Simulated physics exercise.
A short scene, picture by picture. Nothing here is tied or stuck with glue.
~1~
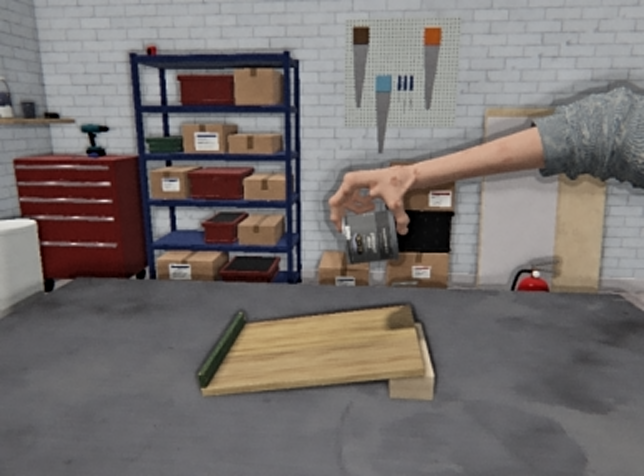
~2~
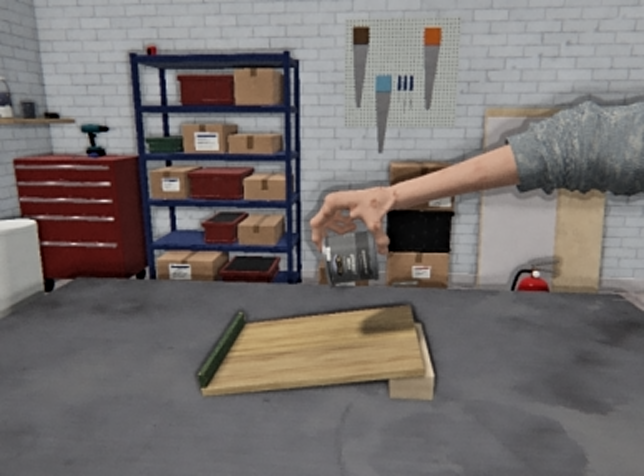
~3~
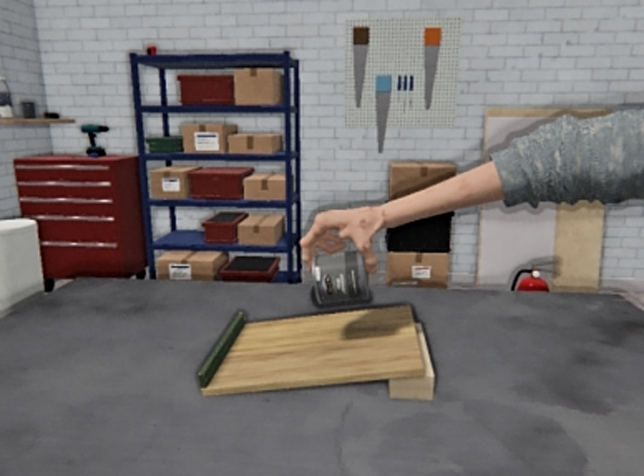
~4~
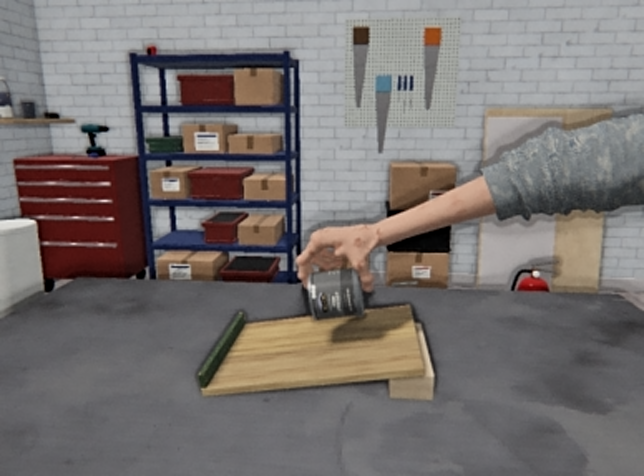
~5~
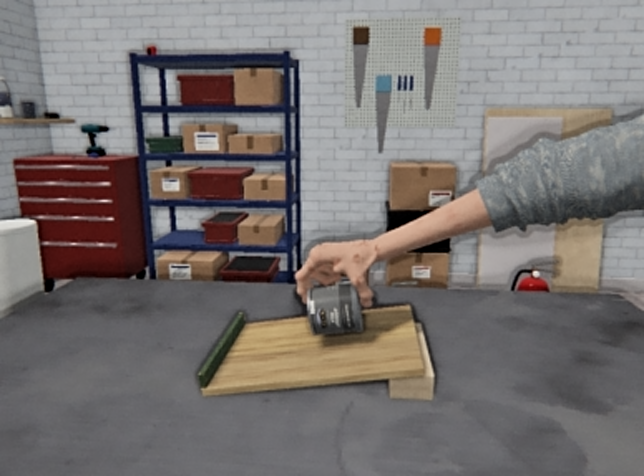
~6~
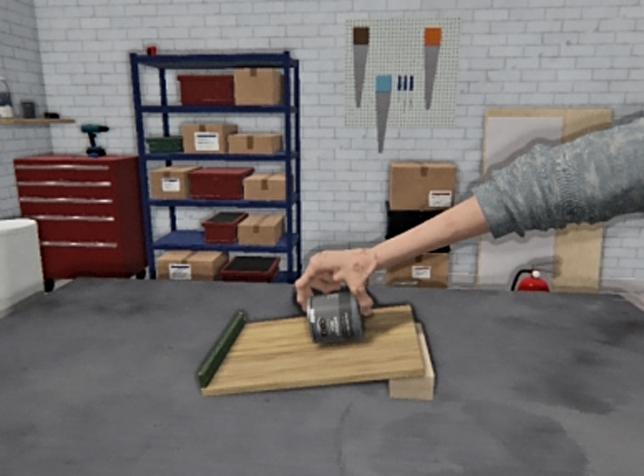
A hand lowering a grey tin leftward and down onto a sloping wooden board on a workshop table, still gripping it.
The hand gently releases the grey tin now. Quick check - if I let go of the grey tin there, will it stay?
It holds its spot.
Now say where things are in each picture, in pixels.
Still above its spot; grey tin (370, 237), in the first picture.
Still above its spot; grey tin (351, 258), in the second picture.
Still above its spot; grey tin (341, 277), in the third picture.
Still above its spot; grey tin (337, 294), in the fourth picture.
Still above its spot; grey tin (336, 309), in the fifth picture.
Set down, still held; grey tin (335, 317), in the sixth picture.
Then, 0.20 s after the last picture, nothing has stirred.
Then, 0.50 s after the last picture, grey tin resting near (335, 317).
At rest, it is in place. Seen from the same camera at the end, grey tin near (335, 317). The grey tin remains at rest.
